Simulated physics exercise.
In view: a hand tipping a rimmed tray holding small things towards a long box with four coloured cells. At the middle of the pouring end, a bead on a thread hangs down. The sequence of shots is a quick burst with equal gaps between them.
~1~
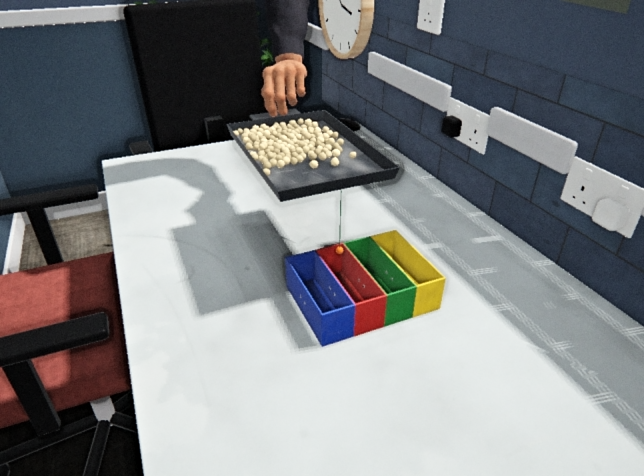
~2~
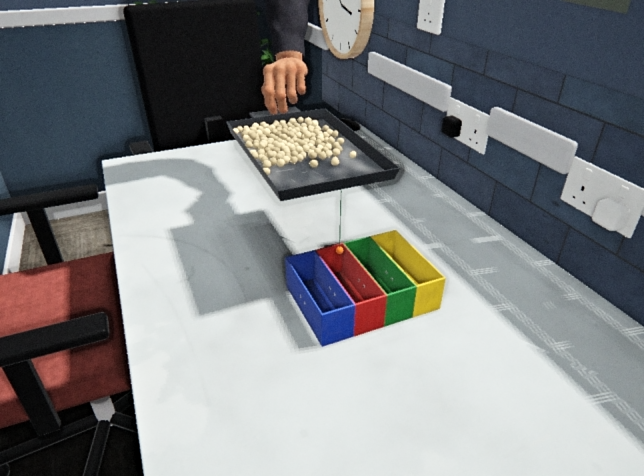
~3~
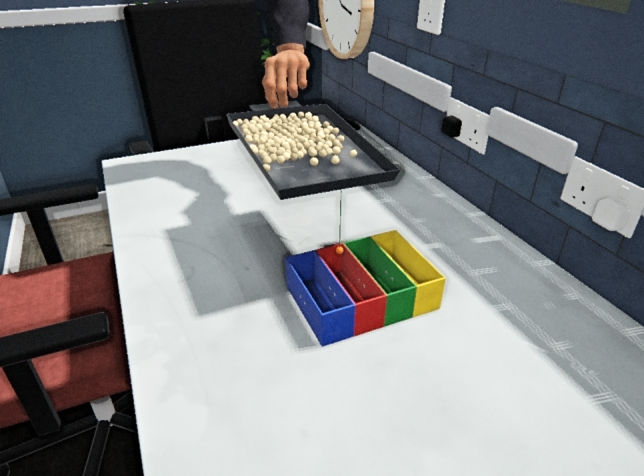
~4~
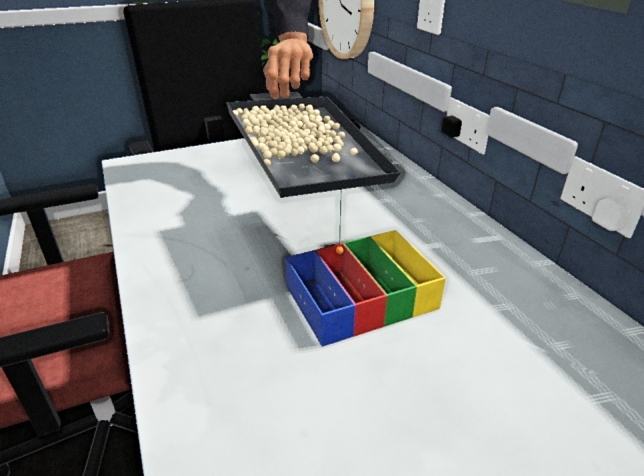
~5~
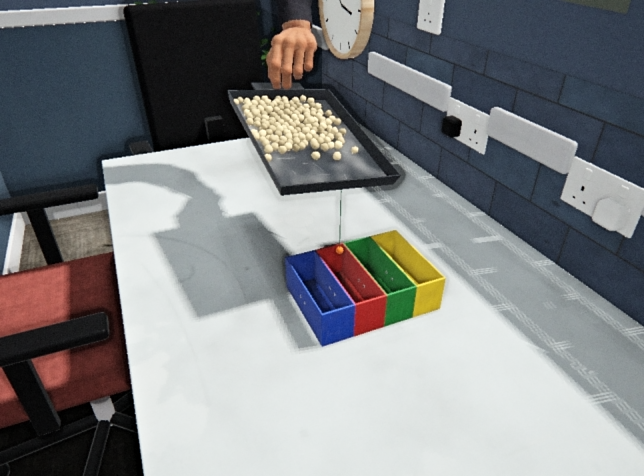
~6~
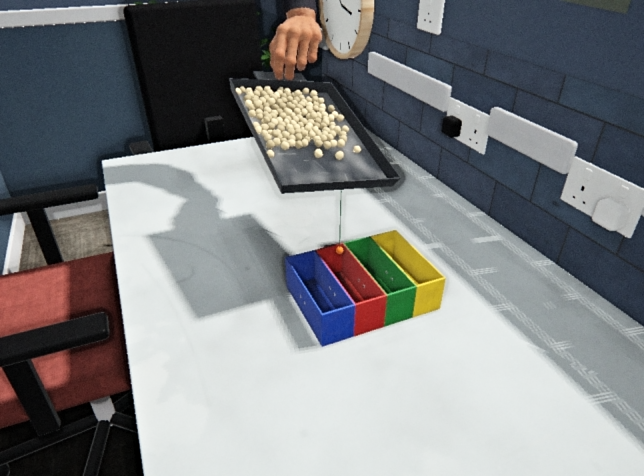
A hand gradually raised the far end of a dark rimmed tray, tilting it towards a box with blue, red, green and yellow cells, and a few of the small pale nuts shifted slightly.
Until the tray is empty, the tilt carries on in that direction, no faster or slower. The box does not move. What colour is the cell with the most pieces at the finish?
It is yellow.
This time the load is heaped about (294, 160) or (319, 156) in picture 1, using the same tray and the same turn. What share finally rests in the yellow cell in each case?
It comes to about 50 per cent the first time and about 60 per cent the second.
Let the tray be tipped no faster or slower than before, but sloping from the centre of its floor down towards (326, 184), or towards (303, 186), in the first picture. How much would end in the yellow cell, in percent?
I'd expect around 0 in a hundred first and around 0 in a hundred second.
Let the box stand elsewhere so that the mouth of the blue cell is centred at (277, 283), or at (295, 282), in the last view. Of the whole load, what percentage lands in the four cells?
Roughly 20% on the first try and 60% on the second.
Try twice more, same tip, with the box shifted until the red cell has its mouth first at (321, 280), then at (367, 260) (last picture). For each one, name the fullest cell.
Result 1: The cell in yellow; result 2: The cell in green.
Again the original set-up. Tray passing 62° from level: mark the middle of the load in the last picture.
Somewhere around pixel (372, 170) in the last picture.
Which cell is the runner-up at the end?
That green cell.
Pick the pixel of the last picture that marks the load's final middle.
Around (396, 282).
Soon after the last picture, tray tipped steeply; most on the tray; a stray few in the yellow cell; a stray few in the green cell; a stray few in the red cell; a small part falling or outside the box.
A little later, tray tipped past a quarter turn; about a quarter on the tray; about a third in the yellow cell; about a quarter in the green cell; a stray few in the red cell; about a quarter falling or outside the box.
Later still, tray tipped past a quarter turn; about half in the yellow cell; about a third in the green cell; a stray few in the red cell; a stray few in the blue cell; a small part falling or outside the box.
At rest, tray tipped past a quarter turn; about half in the yellow cell; about a third in the green cell; a stray few in the red cell; a stray few in the blue cell; a small part outside the box.
